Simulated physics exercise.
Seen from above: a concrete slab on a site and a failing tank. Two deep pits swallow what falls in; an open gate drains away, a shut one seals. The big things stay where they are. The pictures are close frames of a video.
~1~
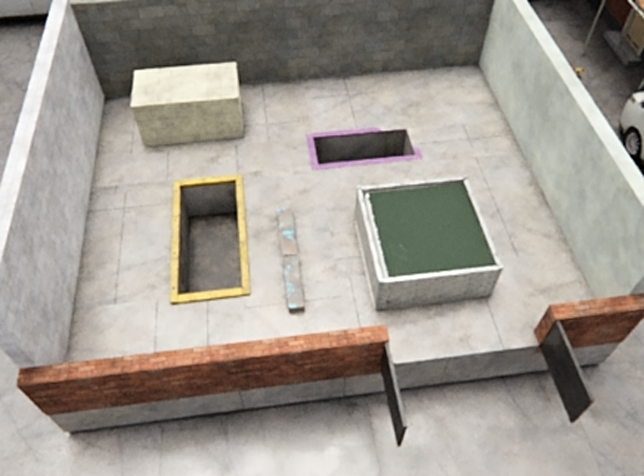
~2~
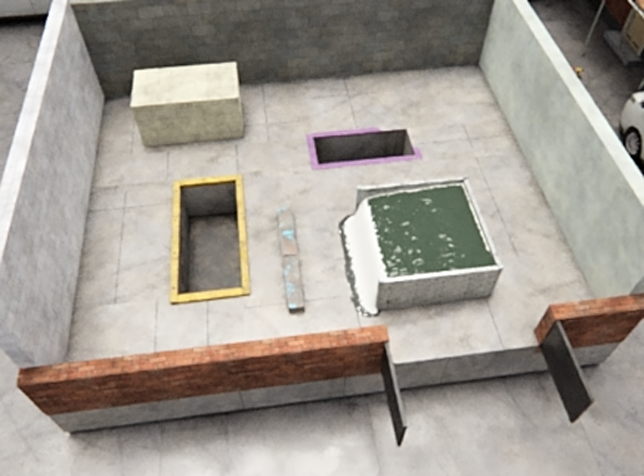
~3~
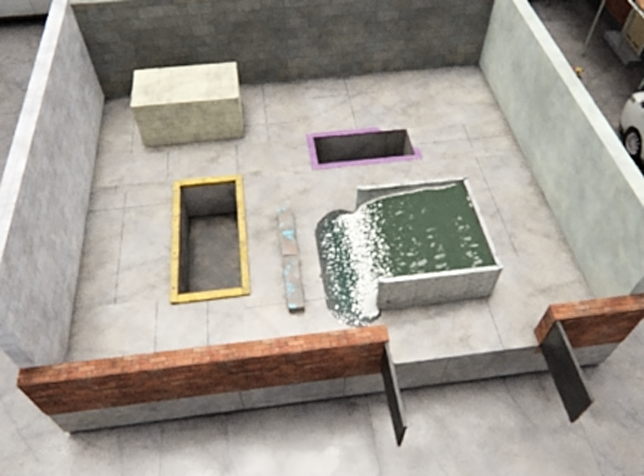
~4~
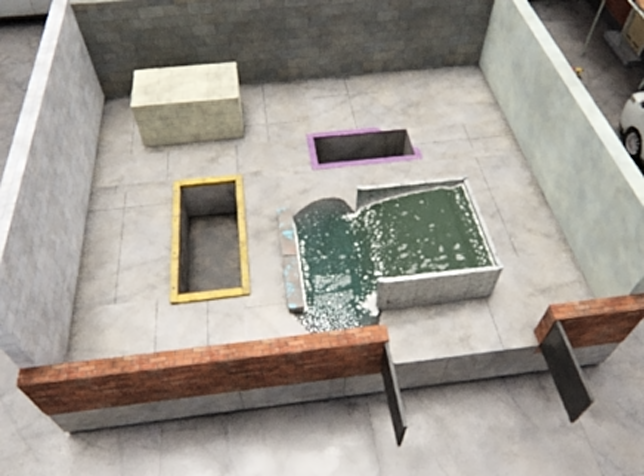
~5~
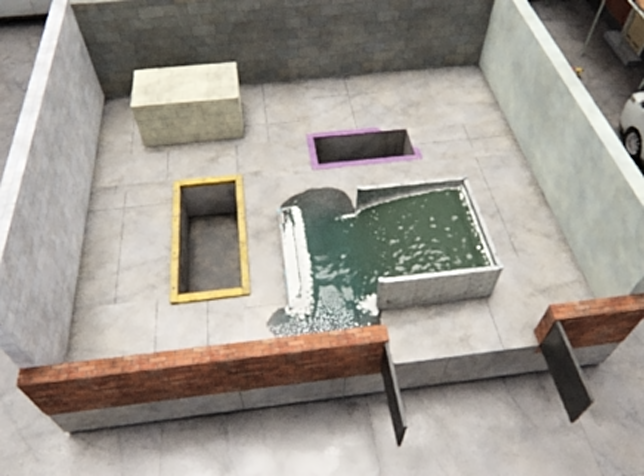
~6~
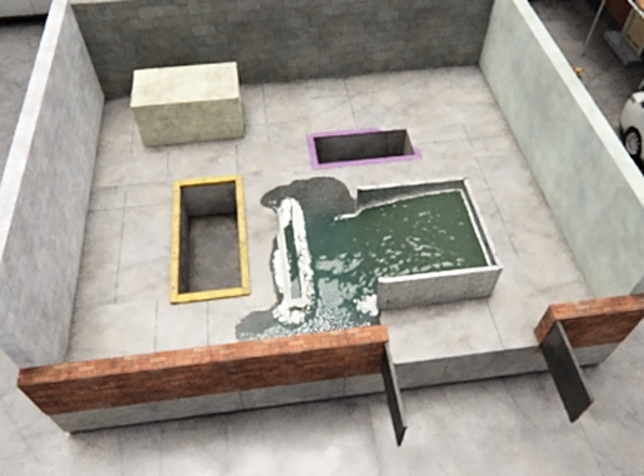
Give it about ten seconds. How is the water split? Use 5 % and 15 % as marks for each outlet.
In the end: The gate takes less than 5 %; the yellow pit takes more than 15 %; the purple pit takes from 5 to 15 %.
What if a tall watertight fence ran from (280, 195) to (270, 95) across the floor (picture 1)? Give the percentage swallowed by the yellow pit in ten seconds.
Per cent: Yellow 25.
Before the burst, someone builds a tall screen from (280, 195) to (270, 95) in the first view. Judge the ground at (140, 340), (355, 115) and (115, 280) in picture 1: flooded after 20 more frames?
In turn: Wet, dry, flooded.
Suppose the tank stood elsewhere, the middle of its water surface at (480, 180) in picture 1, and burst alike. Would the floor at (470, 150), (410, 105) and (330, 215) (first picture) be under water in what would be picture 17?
As listed: Not flooded, clear, under water.
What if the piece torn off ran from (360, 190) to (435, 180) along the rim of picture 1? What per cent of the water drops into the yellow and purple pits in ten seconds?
Roughly, in per cent: Yellow 0, purple 70.
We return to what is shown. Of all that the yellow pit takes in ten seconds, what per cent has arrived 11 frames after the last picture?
About 75 per cent.
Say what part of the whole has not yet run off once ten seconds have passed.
Near 68 in a hundred.
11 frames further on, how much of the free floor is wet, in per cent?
Close to 30 %.
A moment on, water covers 25 % of the floor; the gate 0 %, the yellow pit 5 %, the purple pit 0 %.
Next, water covers 30 % of the floor; the gate 0 %, the yellow pit 14 %, the purple pit 0 %.
Then, water covers 50 % of the floor; the gate 0 %, the yellow pit 18 %, the purple pit 2 %.
Later, water covers 65 % of the floor; the gate 2 %, the yellow pit 18 %, the purple pit 6 %.
In the end, water covers 65 % of the floor; the gate 3 %, the yellow pit 18 %, the purple pit 10 %.
